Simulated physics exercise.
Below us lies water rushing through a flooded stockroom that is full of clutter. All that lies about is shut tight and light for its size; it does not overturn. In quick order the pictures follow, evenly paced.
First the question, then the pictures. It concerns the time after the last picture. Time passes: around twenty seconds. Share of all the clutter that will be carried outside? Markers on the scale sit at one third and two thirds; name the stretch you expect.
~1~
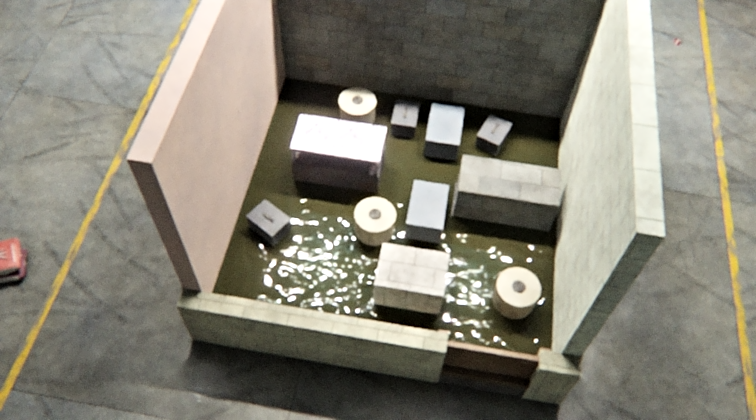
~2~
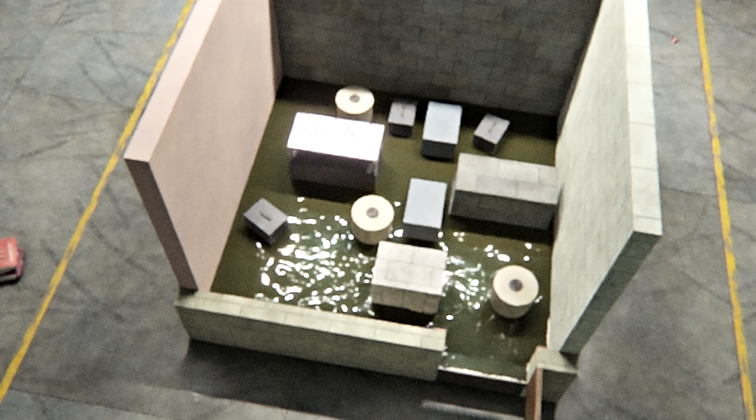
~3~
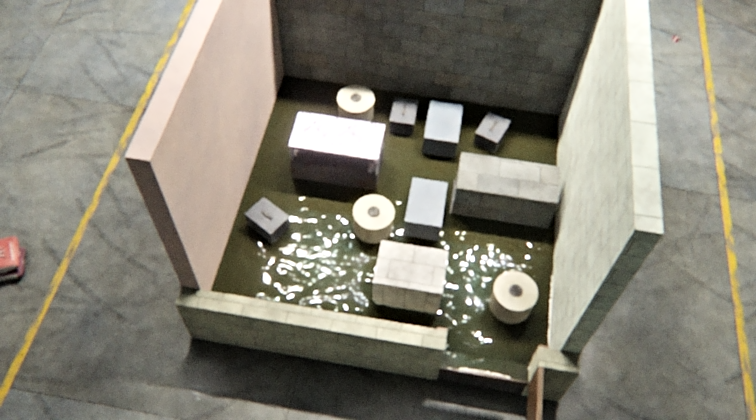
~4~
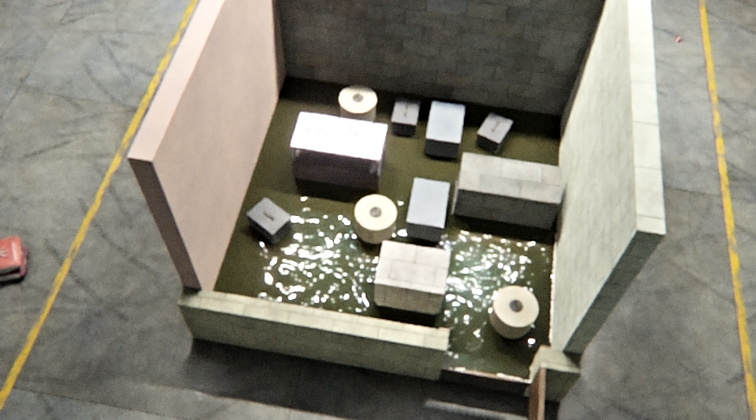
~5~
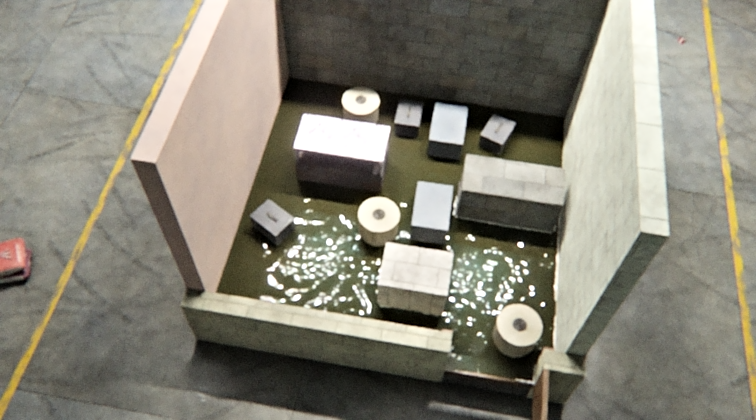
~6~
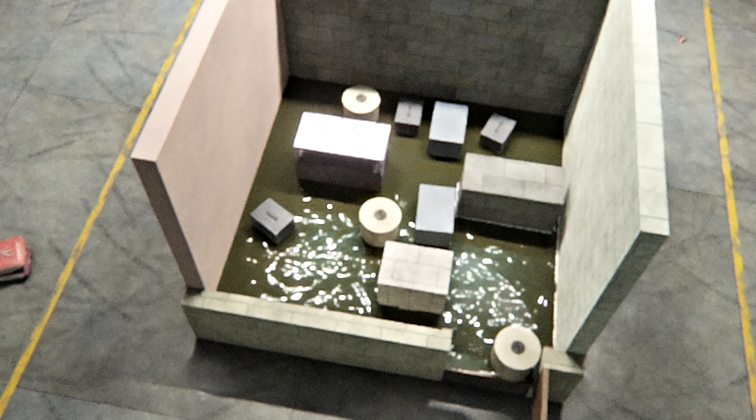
Well, what gets flushed out makes up a share in the middle third.
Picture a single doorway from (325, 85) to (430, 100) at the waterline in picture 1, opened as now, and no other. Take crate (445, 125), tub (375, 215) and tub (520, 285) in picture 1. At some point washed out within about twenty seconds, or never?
Swept away, swept away, remains.
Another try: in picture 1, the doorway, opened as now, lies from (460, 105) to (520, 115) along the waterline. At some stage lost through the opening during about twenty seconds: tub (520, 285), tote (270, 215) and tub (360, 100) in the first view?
Each in turn: Never leaves, never leaves, exits.
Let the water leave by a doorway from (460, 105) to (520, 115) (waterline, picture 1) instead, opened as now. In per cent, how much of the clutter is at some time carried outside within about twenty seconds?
I'd put it near 80 per cent.
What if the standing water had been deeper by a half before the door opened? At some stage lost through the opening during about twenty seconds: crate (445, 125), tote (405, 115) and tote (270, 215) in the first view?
Ordered answer: Flushed away; flushed away; retained.
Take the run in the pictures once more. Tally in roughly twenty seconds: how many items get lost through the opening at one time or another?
My tally gives 4.
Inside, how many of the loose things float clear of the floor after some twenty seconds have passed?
My tally gives 4.
A moment on, 1 of 8 are out; 7 afloat.
Next, 1 of 8 are out; 7 afloat.
Later, 4 of 8 are out; 4 afloat.
In the end, 4 of 8 are out; 4 afloat.
